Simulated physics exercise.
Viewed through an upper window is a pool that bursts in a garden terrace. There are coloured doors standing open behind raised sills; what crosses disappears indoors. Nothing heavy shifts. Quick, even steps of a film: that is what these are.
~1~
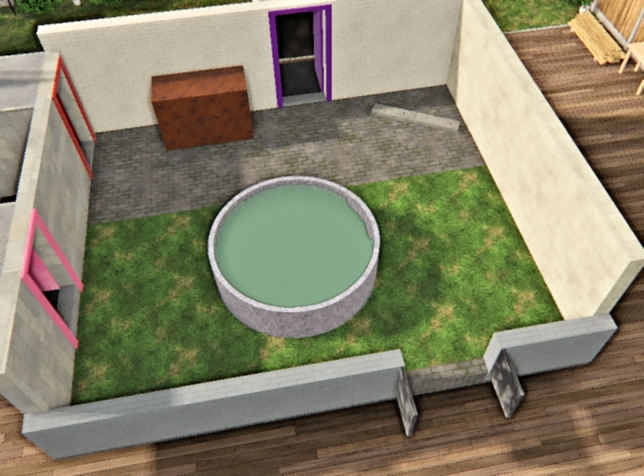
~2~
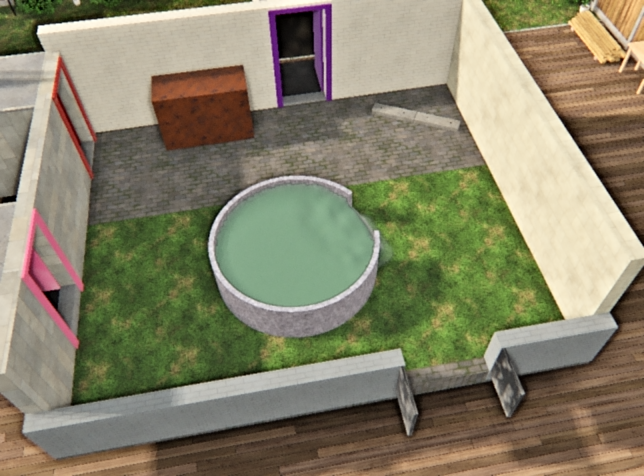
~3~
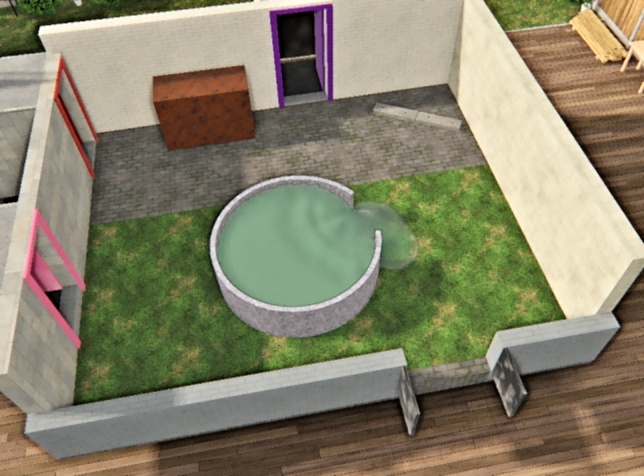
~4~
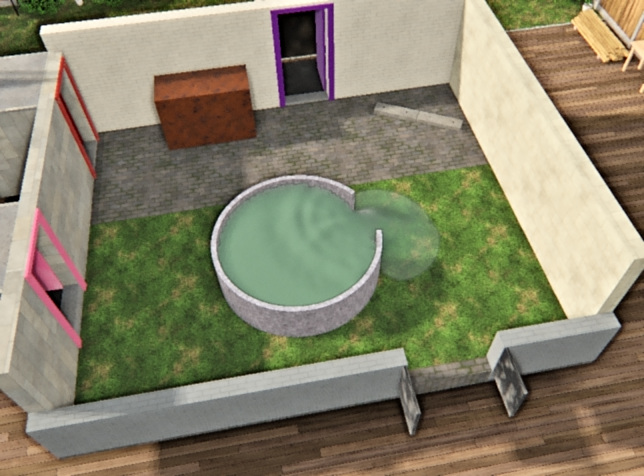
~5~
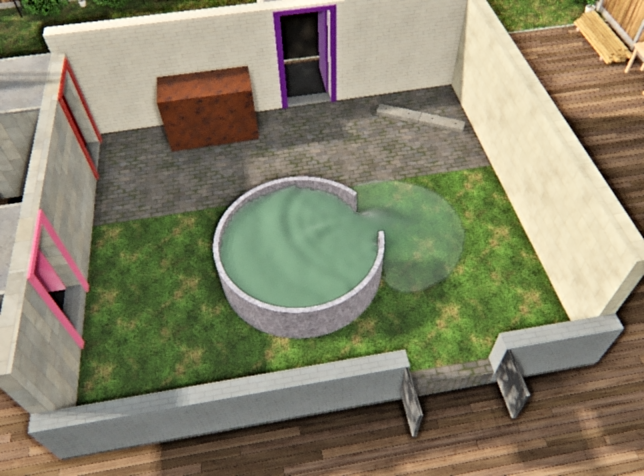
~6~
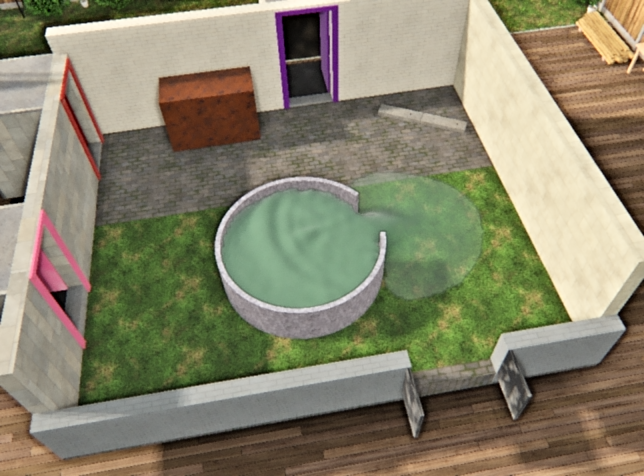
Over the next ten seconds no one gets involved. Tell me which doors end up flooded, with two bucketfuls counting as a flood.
Here is how it goes: The purple door ends up flooded; the red door escapes flooding; the pink door escapes flooding.
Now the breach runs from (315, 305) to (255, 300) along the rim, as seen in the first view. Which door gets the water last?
Last in line is the purple door.
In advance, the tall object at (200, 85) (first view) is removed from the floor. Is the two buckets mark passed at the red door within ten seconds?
The red door overshoots.
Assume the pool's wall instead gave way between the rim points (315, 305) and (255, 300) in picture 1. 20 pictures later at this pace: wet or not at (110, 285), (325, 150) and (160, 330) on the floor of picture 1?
Point one reached; point two not reached; point three reached.
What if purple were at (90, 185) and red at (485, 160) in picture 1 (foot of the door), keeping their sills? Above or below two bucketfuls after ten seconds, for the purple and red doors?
Lab note - purple door under limit, red door over limit.
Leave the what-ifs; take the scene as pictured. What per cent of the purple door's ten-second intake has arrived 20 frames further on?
Around 0 in a hundred.
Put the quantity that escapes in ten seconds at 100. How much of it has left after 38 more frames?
Close to 30 out of every hundred.
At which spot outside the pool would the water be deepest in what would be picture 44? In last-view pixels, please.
At about (266, 121).
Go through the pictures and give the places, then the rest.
In the first frame, still water in the pool at (294, 241).
In the second frame, water pours out at (364, 231) and has run to (388, 256).
In the third frame, water pours out at (366, 232) and has run to (412, 256).
In the fourth frame, water pours out at (367, 232) and has run to (435, 236).
In the fifth frame, water pours out at (369, 233) and has run to (447, 205).
In the sixth frame, water pours out at (370, 233) and has run to (468, 203).
A moment on, water covers 25 % of the floor; the purple door not reached, the red door not reached, the pink door not reached.
Next, water covers 35 % of the floor; the purple door not reached, the red door not reached, the pink door not reached.
Then, water covers 40 % of the floor; the purple door wet at the sill, nothing in, the red door not reached, the pink door not reached.
Later, water covers 65 % of the floor; the purple door under two buckets in, the red door not reached, the pink door not reached.
In the end, water covers 95 % of the floor; the purple door over two buckets in, the red door wet at the sill, nothing in, the pink door wet at the sill, nothing in.
